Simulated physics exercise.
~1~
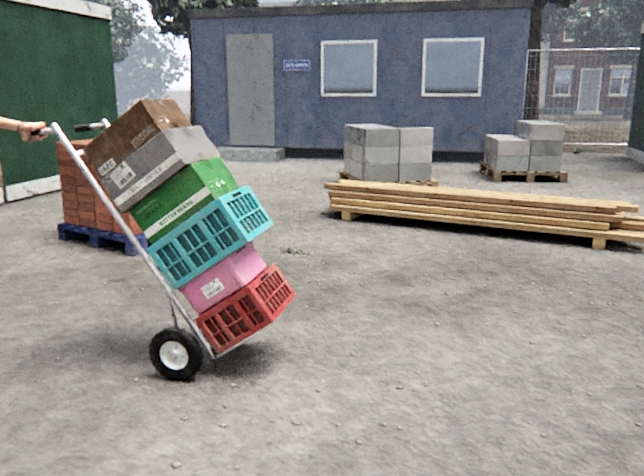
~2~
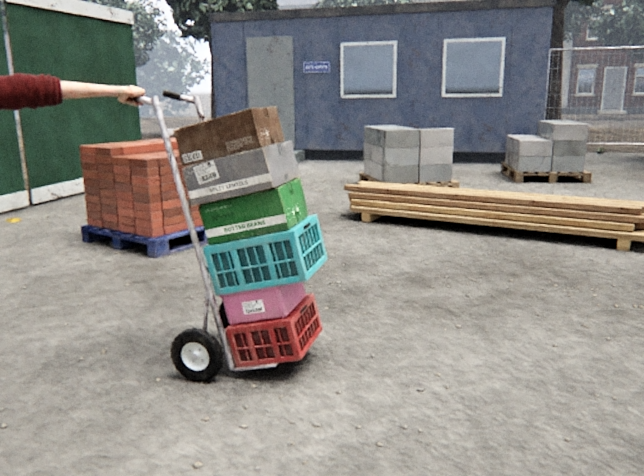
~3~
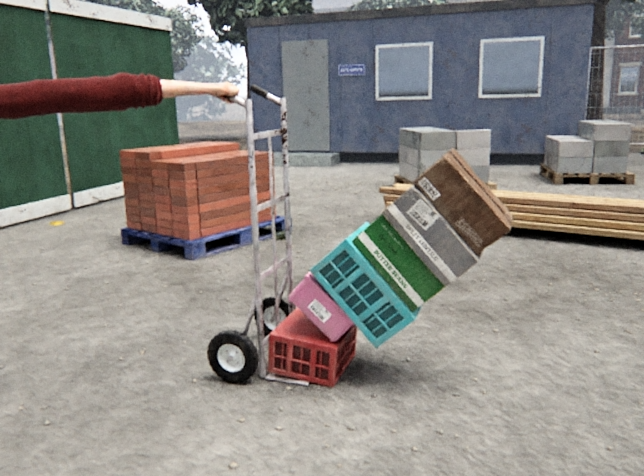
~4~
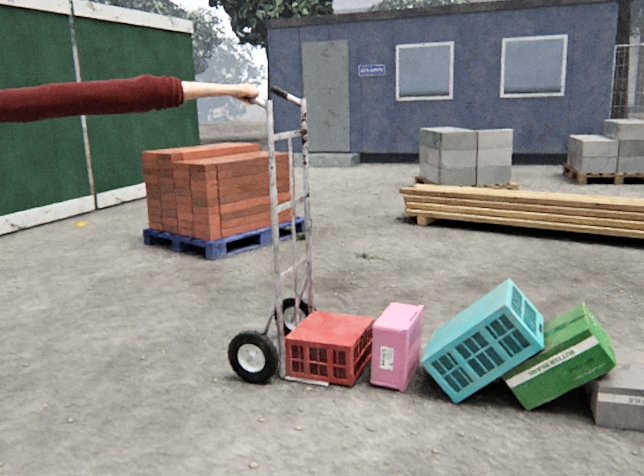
Red-sleeved arm tipping a loaded hand truck upright, its stacked boxes and crates toppling right across the ground, red crate staying beside it.
